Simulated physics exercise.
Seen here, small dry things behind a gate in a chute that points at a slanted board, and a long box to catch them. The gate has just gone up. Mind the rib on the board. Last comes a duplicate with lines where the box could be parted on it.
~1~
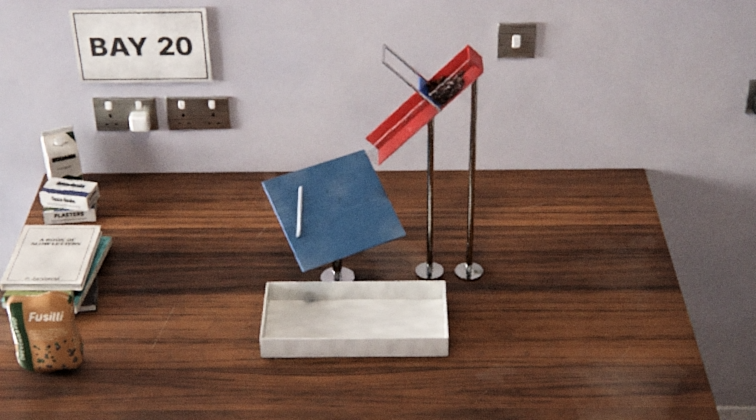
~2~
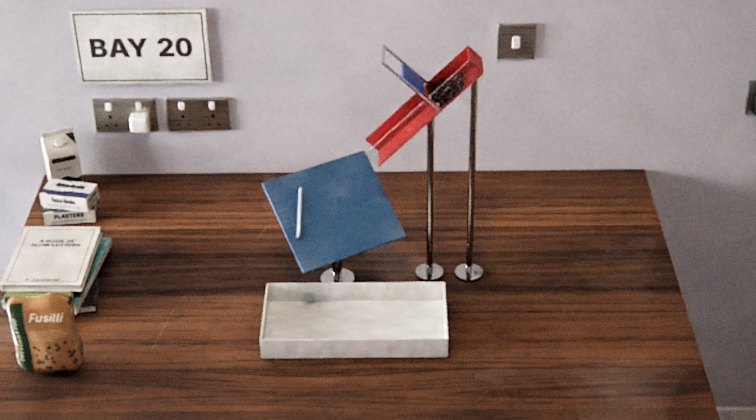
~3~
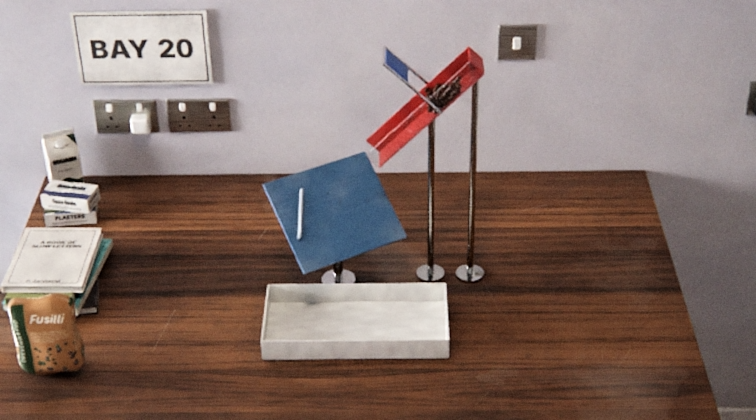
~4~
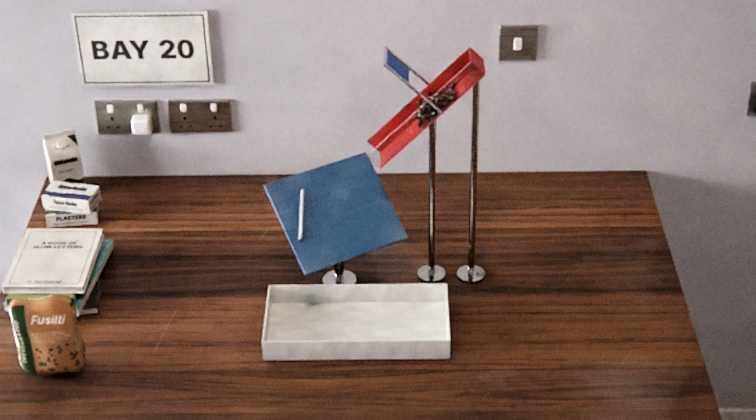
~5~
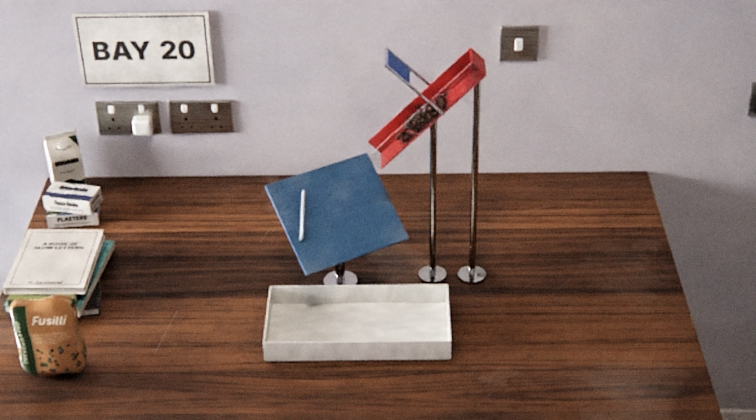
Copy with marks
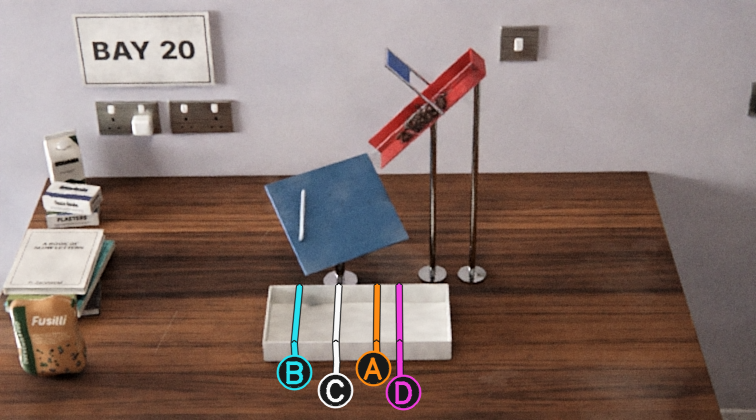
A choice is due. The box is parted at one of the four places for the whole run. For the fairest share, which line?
C is best.
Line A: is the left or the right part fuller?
More lands on the left.
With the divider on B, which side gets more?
More lands on the right.
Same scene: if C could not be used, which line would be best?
Line A.
On the marked copy, line A crosses the front rim at (376, 341); line B crosses the front rim at (294, 342); line C crosses the front rim at (335, 342); line D crosses the front rim at (399, 341).
With A, of what is caught, most on the left of the divider, about a quarter on the right.
With B, of what is caught, a small part on the left of the divider, nearly all on the right.
With C, of what is caught, about half on the left of the divider, about half on the right.
With D, of what is caught, nearly all on the left of the divider, a stray few on the right.
